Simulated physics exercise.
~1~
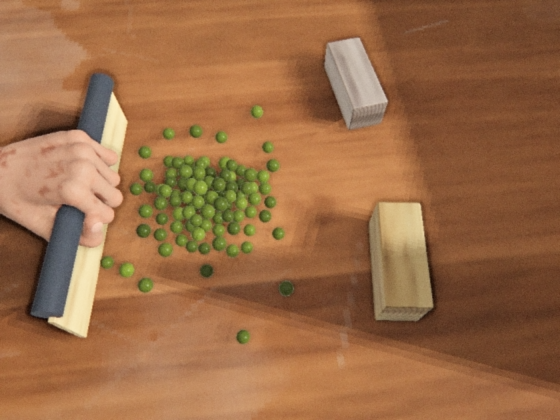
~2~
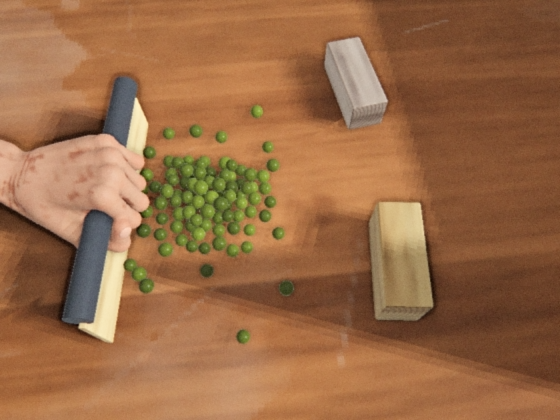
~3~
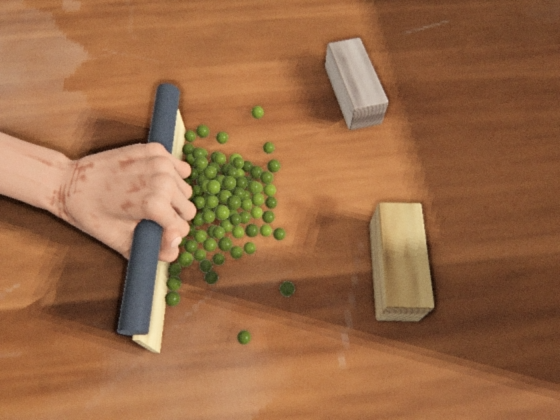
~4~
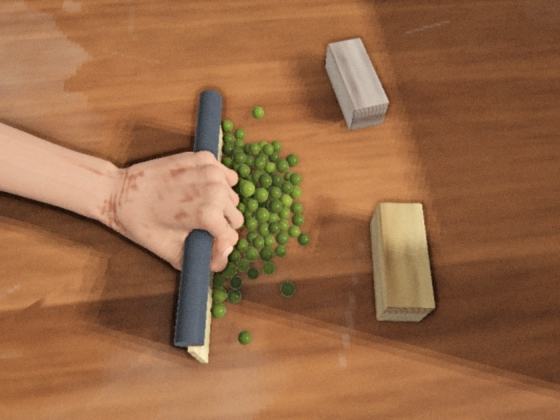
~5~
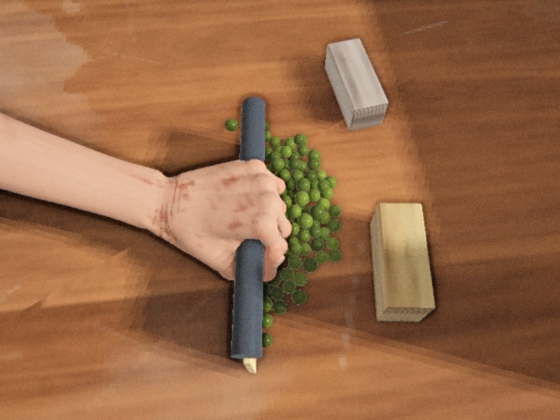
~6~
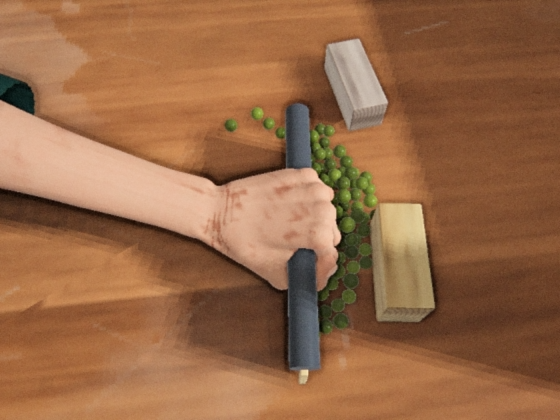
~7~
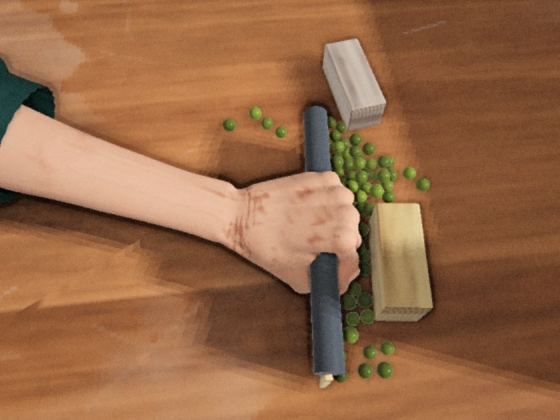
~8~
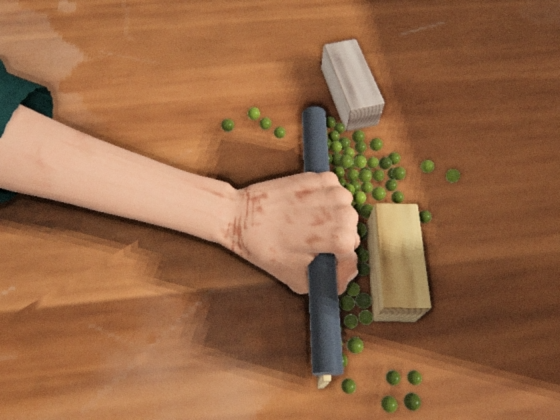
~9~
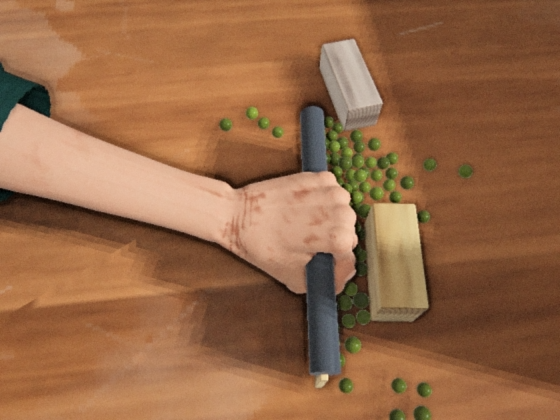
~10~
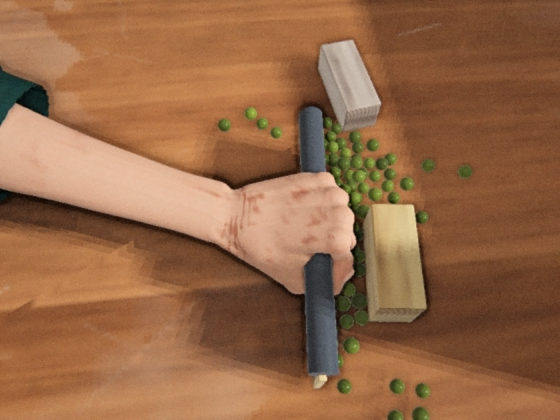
Hand pushing small green olives rightward with a scraper toward two blocks, most stopping before them, some entering the gap.
